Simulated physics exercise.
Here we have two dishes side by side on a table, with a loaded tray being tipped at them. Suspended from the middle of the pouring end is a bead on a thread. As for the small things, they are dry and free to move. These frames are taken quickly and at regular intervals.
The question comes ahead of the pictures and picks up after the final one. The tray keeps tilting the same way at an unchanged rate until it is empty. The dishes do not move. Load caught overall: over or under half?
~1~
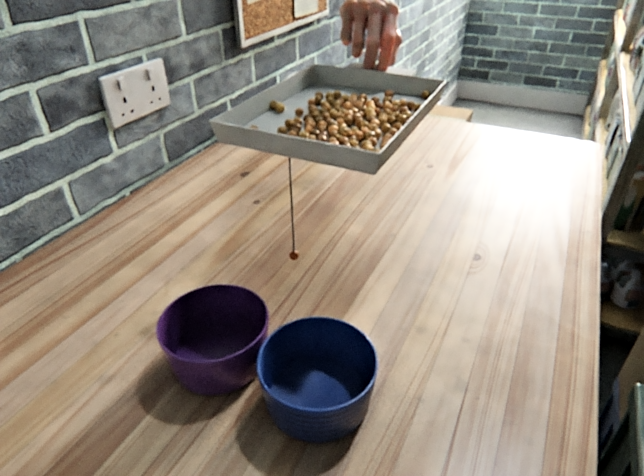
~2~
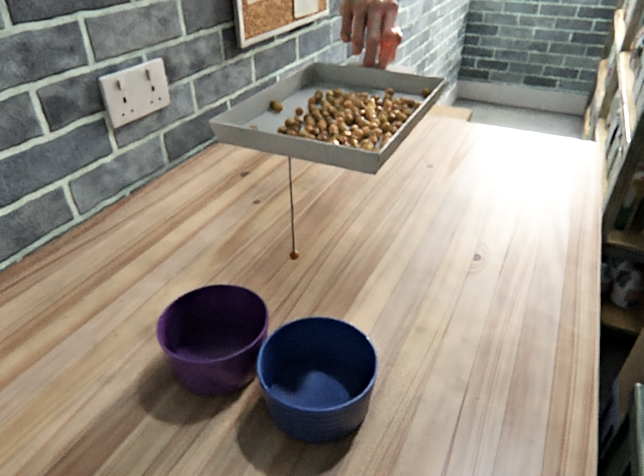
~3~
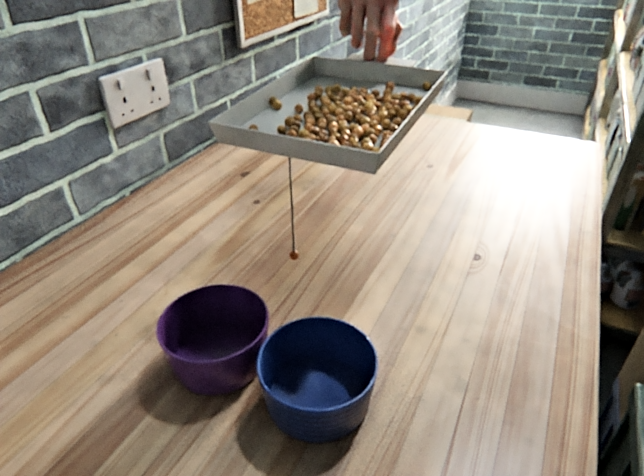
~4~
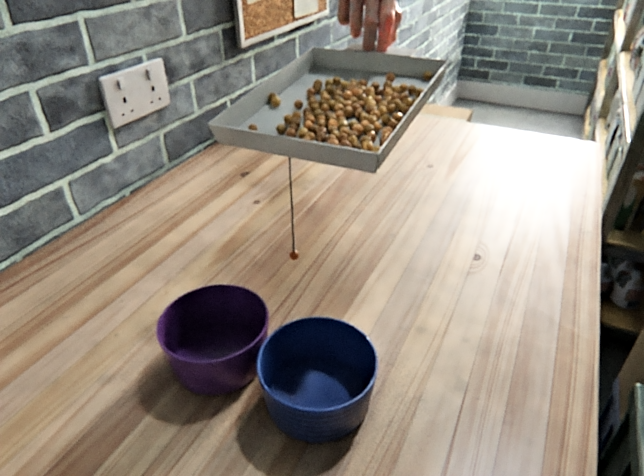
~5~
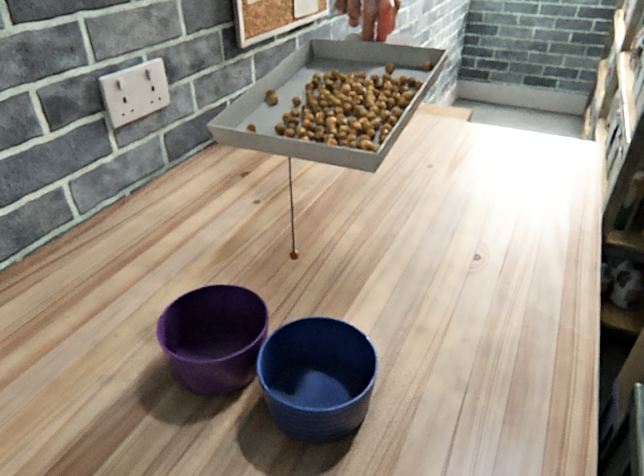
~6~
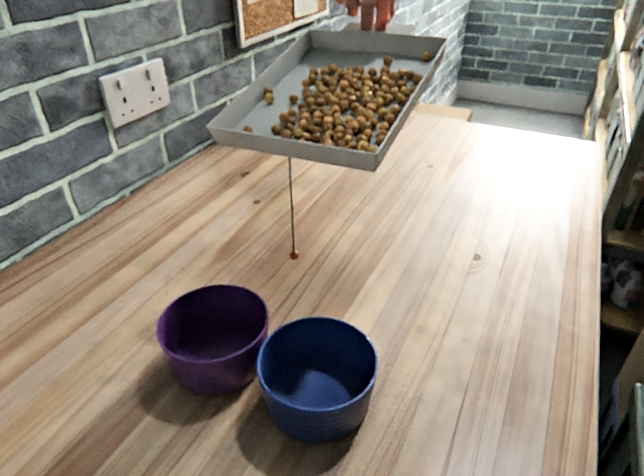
Under.
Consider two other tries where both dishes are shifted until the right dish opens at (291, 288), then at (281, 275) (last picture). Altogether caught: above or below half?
The dishes end up with the greater share in the first try and the greater share in the second.
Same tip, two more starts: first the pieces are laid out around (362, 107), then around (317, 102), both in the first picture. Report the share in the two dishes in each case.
Close to 20 in a hundred, then close to 10 in a hundred.
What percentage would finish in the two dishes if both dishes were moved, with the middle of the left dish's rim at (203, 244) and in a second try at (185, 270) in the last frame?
Trial 1: 40 percent; trial 2: 90 percent.
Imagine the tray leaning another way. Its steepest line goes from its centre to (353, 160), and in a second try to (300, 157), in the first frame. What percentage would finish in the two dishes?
Lab note: Case 1 near 0 %, case 2 near 30 %.
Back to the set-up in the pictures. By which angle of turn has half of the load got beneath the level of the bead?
Around 90° of tilt.
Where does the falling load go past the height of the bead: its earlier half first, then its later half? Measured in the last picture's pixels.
First around (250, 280), afterwards around (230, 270).
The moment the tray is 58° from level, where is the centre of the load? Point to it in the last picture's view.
I'd put it at about (297, 110).
Shortly afterwards, tray tipped steeply; the whole lot on the tray.
Next, tray tipped right over; a little on the tray; a little in the right dish; a little in the left dish; near half outside both; near a quarter in the air.
Some moments later, tray tipped past a quarter turn; a little in the right dish; a little in the left dish; the bulk outside both.
In the end, tray tipped past a quarter turn; a little in the right dish; a little in the left dish; the bulk outside both.
